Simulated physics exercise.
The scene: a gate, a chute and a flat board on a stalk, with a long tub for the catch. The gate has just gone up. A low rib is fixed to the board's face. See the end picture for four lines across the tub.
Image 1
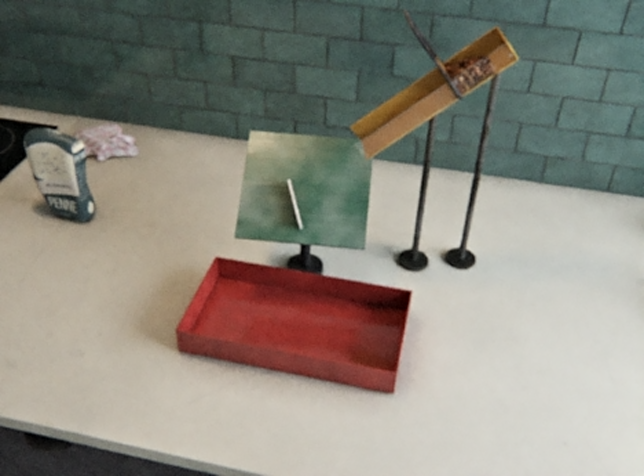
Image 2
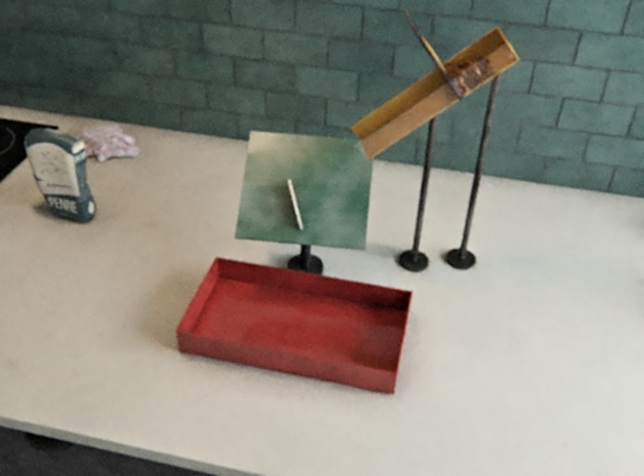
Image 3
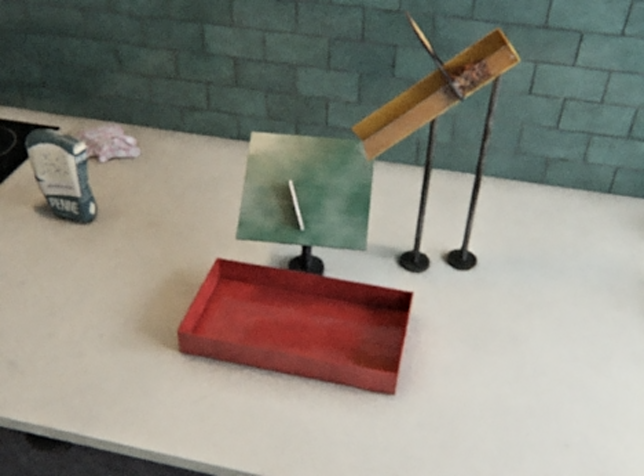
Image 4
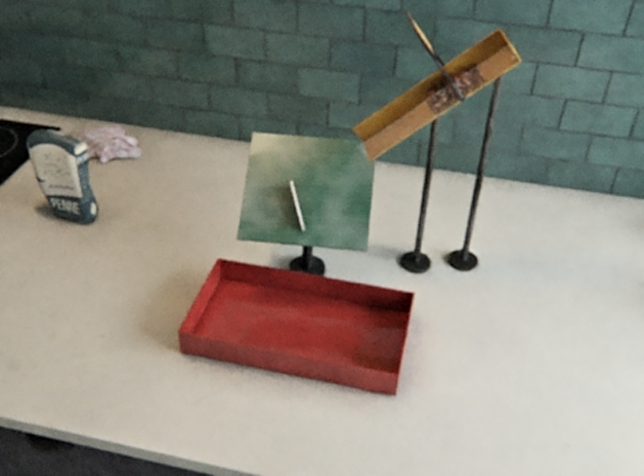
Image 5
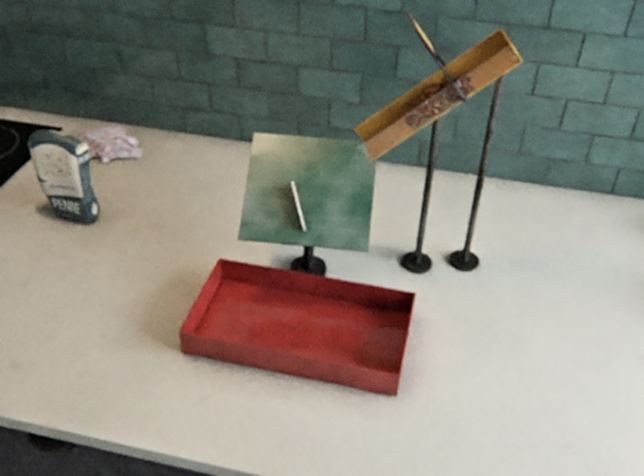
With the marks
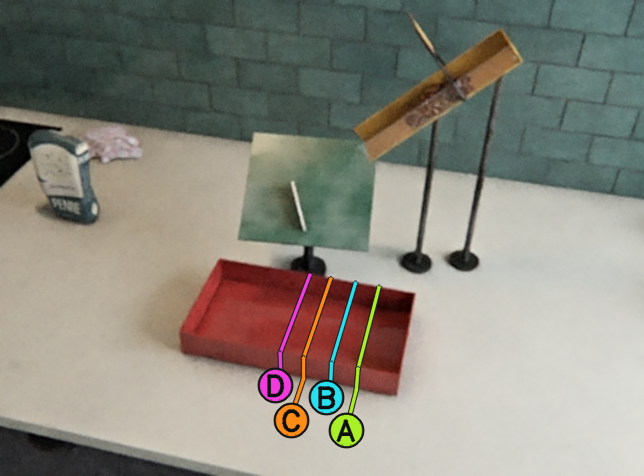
Small brown cereal balls slide a short way down a tilted wooden chute toward the left.
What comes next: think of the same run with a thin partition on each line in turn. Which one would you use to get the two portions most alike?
C.
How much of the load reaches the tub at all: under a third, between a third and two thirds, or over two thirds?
About that: Over two thirds.
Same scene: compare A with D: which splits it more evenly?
Here it is line D.
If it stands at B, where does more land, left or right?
The left side.
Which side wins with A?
The left side.
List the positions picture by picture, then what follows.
In the first picture, load behind the gate near (470, 72), cereal balls; lip of the chute near (364, 150), sloping fairly steeply.
In the second picture, middle of the board near (306, 188), tilted fairly steeply; middle of its low edge near (299, 244); of its high edge near (312, 136).
In the third picture, front corners of the tub near (177, 331) and (397, 374), empty; front of the load near (446, 92).
In the fourth picture, middle of the load near (451, 88); its front near (429, 101), close to a quarter of the way to the lip; rib from (291, 182) to (303, 227).
In the fifth picture, middle of the load near (438, 98); its front near (407, 119), close to half of the way to the lip.
On the marked copy, line A crosses the front rim at (358, 367); line B crosses the front rim at (331, 362); line C crosses the front rim at (303, 356); line D crosses the front rim at (280, 352).
For line A, of what is caught, the whole lot on the left of the divider, none at all on the right.
For line B, of what is caught, all but a few on the left of the divider, only a few on the right.
For line C, of what is caught, close to half on the left of the divider, close to half on the right.
For line D, of what is caught, a small share on the left of the divider, the bulk on the right.
